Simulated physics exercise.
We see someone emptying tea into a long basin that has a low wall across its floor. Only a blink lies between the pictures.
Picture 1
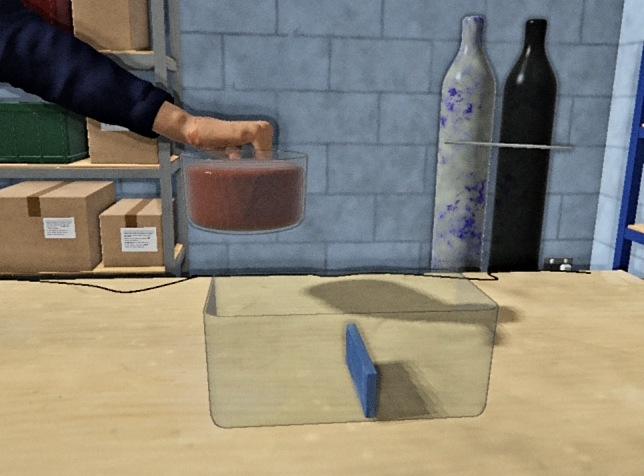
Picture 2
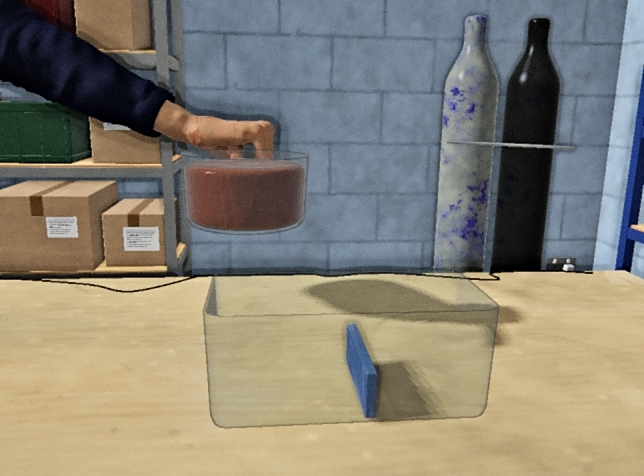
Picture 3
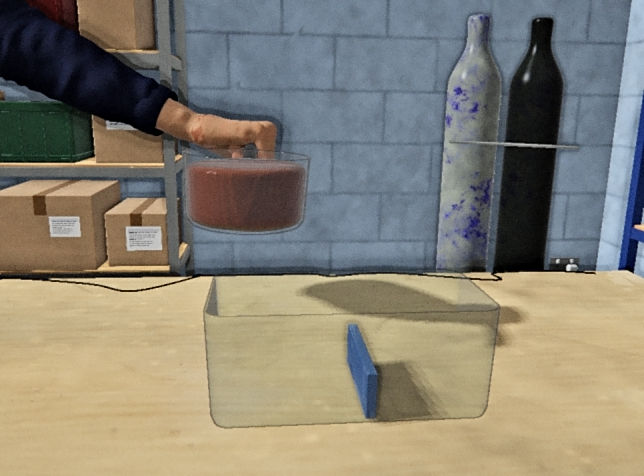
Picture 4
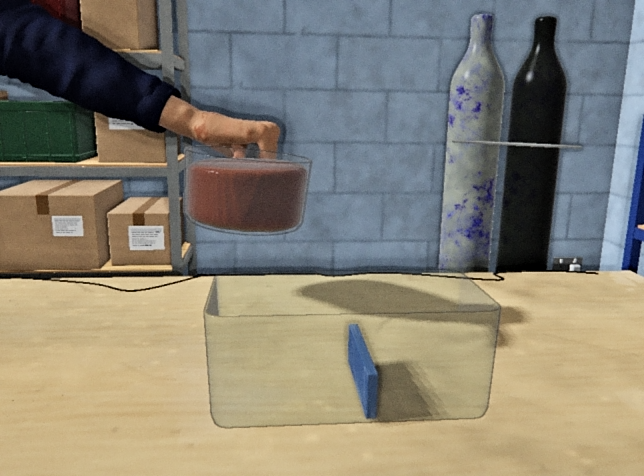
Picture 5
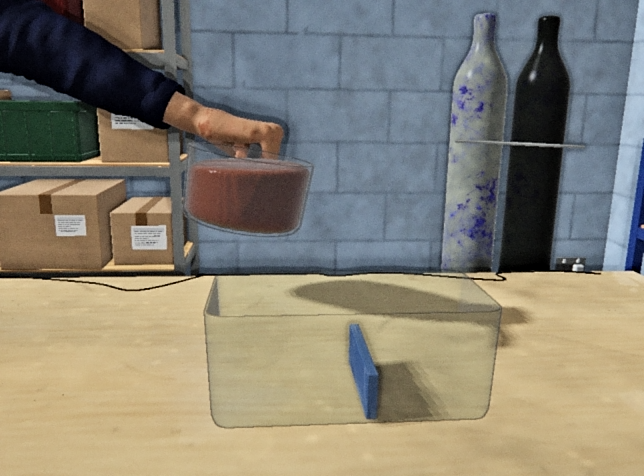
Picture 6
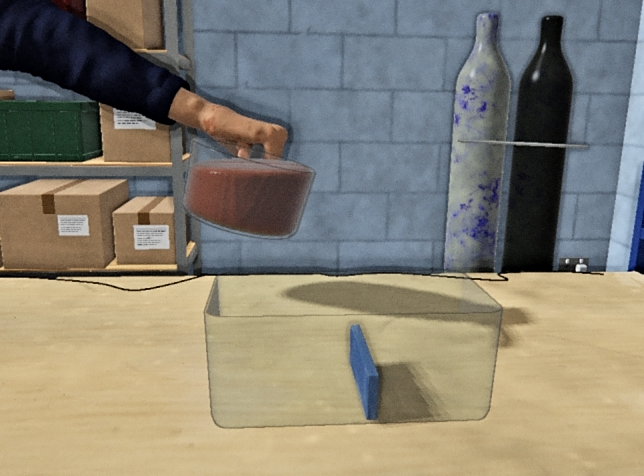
A hand slowly tilts a clear bowl of reddish-brown liquid rightward above a long transparent basin.
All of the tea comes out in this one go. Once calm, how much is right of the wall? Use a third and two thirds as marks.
The share right of the wall is from a third to two thirds.
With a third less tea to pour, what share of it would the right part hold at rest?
About 25 per cent.
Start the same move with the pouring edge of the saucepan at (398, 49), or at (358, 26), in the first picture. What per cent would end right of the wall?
Roughly 70 per cent, and 85 per cent.
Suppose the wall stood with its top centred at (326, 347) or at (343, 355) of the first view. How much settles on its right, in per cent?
The first gives 80 %, the second 70 %.
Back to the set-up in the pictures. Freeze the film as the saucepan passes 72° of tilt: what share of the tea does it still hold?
Some 50 per cent.
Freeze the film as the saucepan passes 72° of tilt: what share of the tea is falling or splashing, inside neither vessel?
Roughly 30 in a hundred.
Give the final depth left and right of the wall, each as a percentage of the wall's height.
The left part 30 per cent, the right part 40.
A moment on, the saucepan is tipped part way and 51 per cent is still to pour, 5 is left of the wall and 14 right of it.
Next, the saucepan is tipped right over and 8 per cent is still to pour, 35 is left of the wall and 50 right of it.
Then the saucepan is tipped right over and 0 per cent is still to pour, 48 is left of the wall and 51 right of it.
Later the saucepan is tipped right over and 0 per cent is still to pour, 49 is left of the wall and 51 right of it.
At rest 49 per cent lies left of the wall, 51 right of it and 0 outside.
